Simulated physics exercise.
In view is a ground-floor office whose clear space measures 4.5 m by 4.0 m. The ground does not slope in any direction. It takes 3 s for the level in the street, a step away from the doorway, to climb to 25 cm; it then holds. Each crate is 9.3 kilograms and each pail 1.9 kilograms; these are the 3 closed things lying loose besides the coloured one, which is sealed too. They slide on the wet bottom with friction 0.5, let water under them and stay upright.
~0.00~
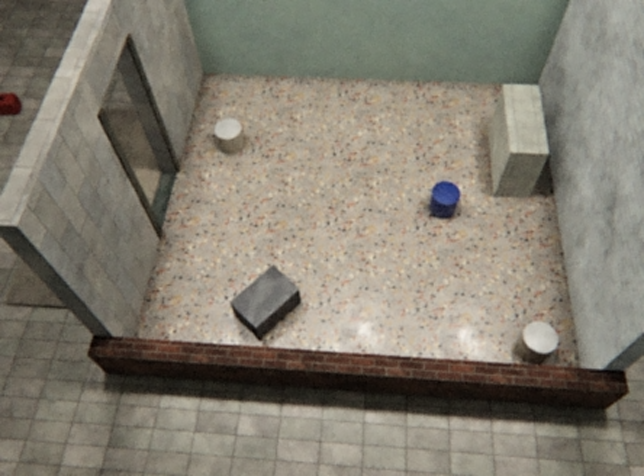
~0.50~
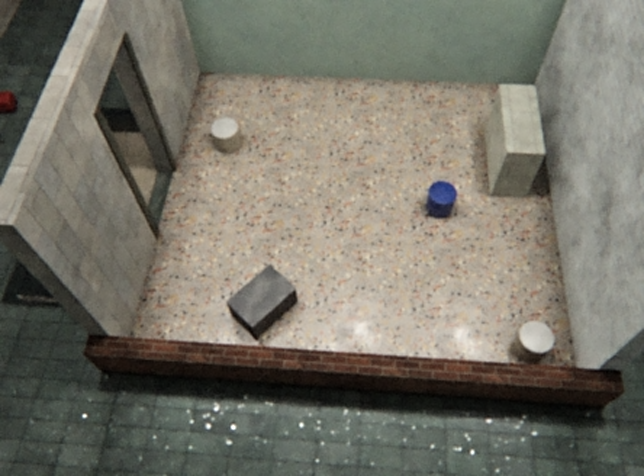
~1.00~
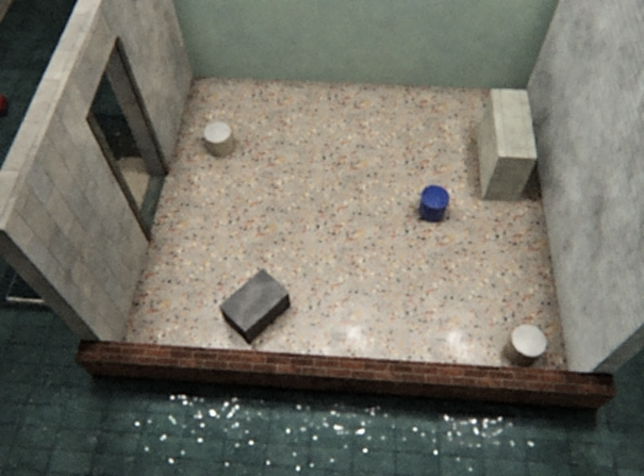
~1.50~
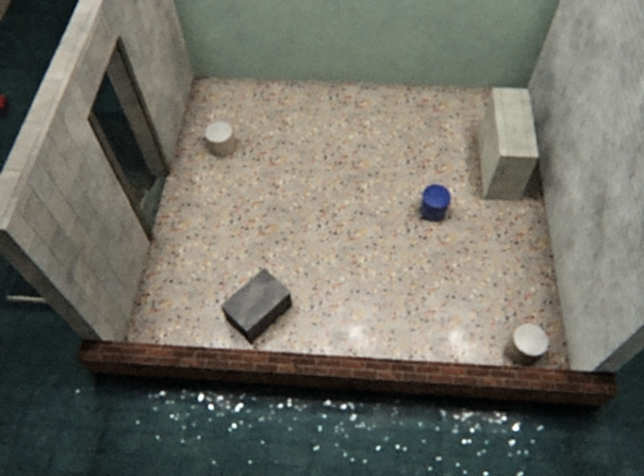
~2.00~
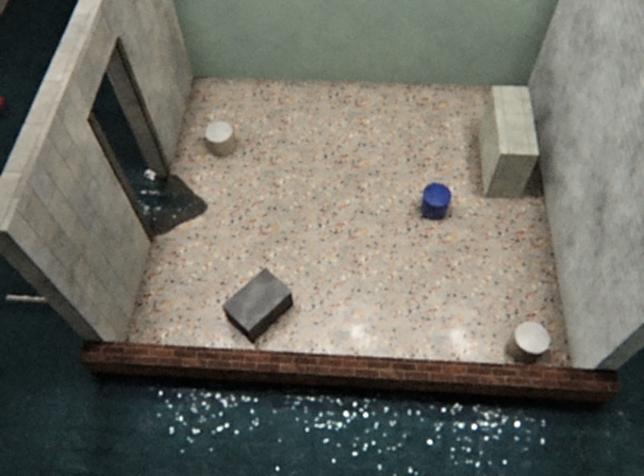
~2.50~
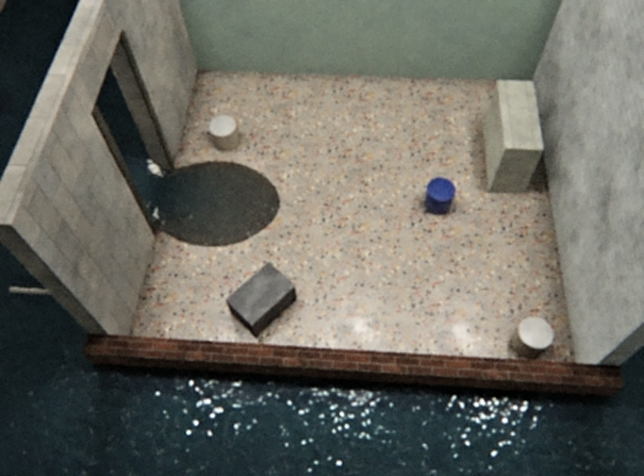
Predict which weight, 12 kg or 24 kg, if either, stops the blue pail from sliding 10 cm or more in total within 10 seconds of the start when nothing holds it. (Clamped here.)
My prediction: Either weight does.
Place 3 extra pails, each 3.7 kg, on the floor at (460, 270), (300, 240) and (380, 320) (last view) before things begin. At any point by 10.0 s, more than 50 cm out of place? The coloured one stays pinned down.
Order as asked: Goes beyond / goes beyond / goes beyond.
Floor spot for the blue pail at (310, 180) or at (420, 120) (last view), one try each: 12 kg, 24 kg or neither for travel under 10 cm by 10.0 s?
For the first start the lighter one suffices; for the second the lighter one suffices.
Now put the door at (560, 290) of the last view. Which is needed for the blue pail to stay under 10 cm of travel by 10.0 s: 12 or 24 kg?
So the light mass does it.
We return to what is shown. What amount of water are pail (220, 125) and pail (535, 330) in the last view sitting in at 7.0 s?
Depths: Near 1 cm, then near 10 cm.
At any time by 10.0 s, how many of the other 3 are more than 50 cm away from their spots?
3 in all.
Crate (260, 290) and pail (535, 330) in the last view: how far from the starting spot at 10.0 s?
They've ended up 30 cm and 120 cm away, in that order.
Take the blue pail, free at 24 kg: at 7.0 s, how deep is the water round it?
5 cm, roughly.
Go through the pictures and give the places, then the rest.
In the first frame, the blue pail at (446, 193), on the bottom; 0.0 m2 under water; 0 of 4 have shifted.
In the second frame, the blue pail at (443, 192), on the bottom; water covers 0.0 m2; 0 of 4 have shifted.
In the third frame, the blue pail at (435, 196) rests on the ground; water covers 0.0 m2; 0 of 4 have shifted.
In the fourth frame, the blue pail at (437, 196) rests on the ground; water covers 0.0 m2; 0 of 4 have shifted.
In the fifth frame, the blue pail at (437, 194), on the bottom; water covers 0.3 m2; 0 of 4 have shifted.
In the sixth frame, the blue pail at (441, 189) rests on the ground; water covers 1.3 m2; 0 of 4 have shifted.
After 3.5 s the blue pail would be 0 cm from its start with 12 kg and 0 cm from its start with 24 kg; 0 cm of water round it then.
After 4.5 s the blue pail would be 0 cm from its start with 12 kg and 0 cm from its start with 24 kg; 4 cm of water round it then.
After 7.0 s the blue pail would be 0 cm from its start with 12 kg and 0 cm from its start with 24 kg; 5 cm of water round it then.
After 10.0 s the blue pail would be 0 cm from its start with 12 kg and 0 cm from its start with 24 kg; 11 cm of water round it then.
